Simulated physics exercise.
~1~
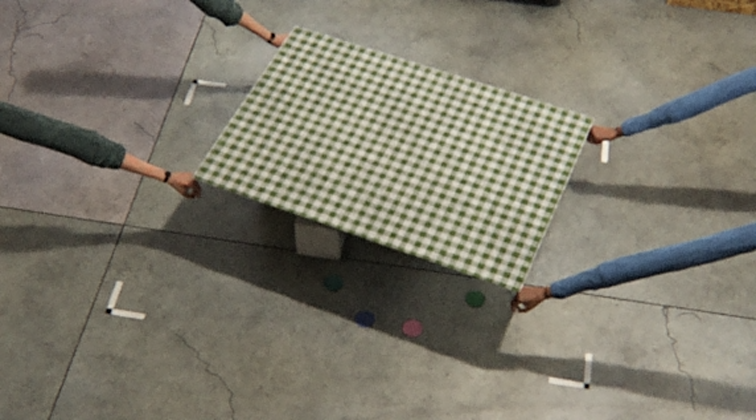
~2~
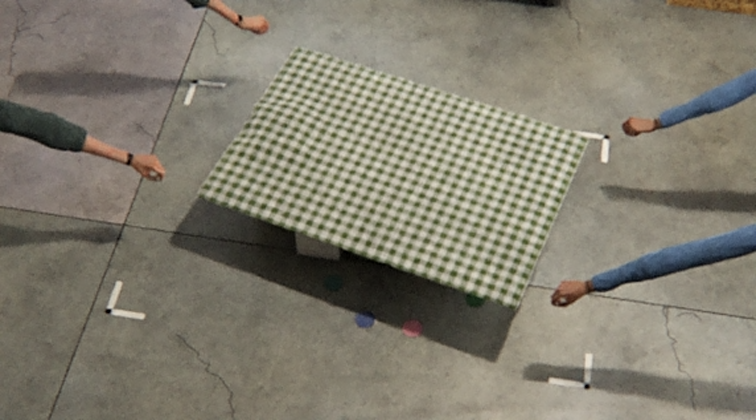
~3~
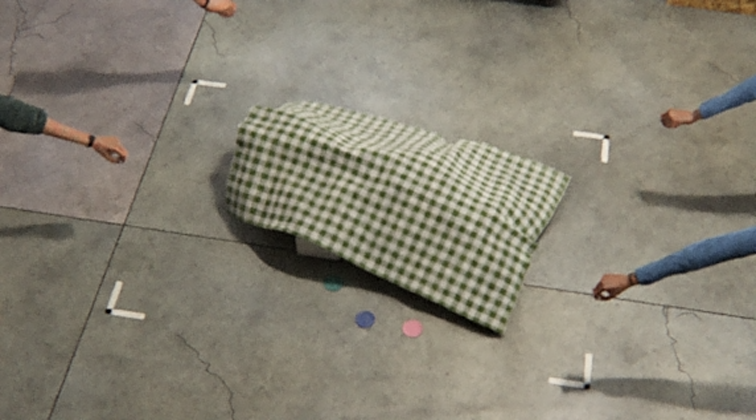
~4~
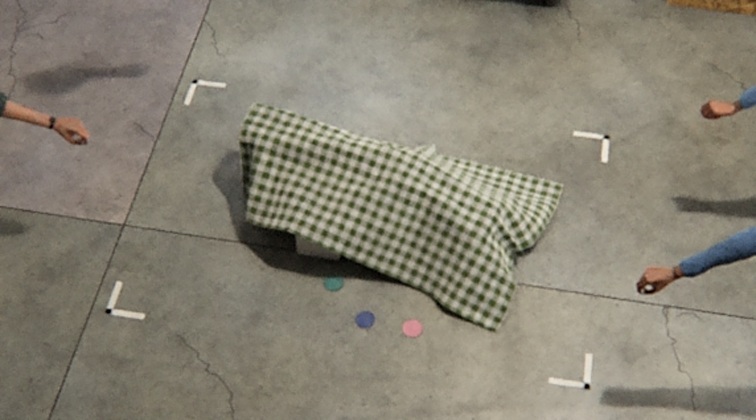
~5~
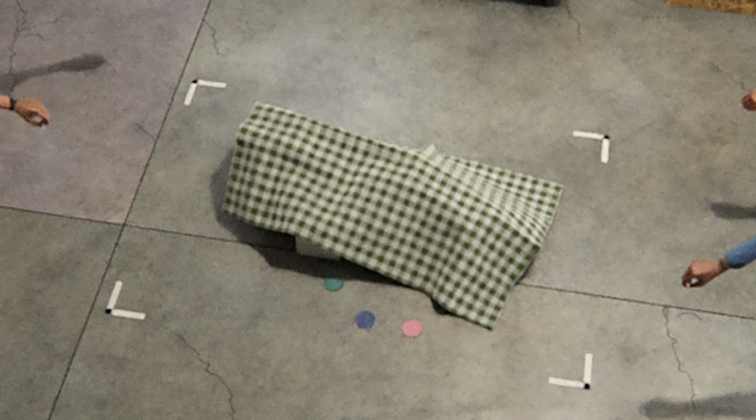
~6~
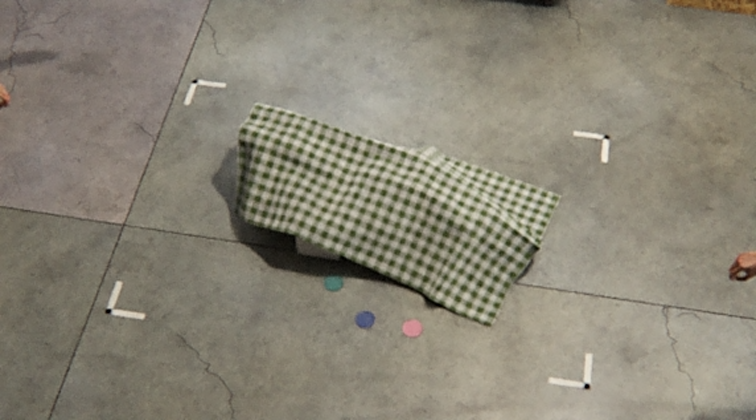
On a cracked workshop floor, four hands let go of a green checked cloth, which dropped and draped in folds over a pale box and a green disc, leaving the teal, blue and pink discs showing as the hands drew away.
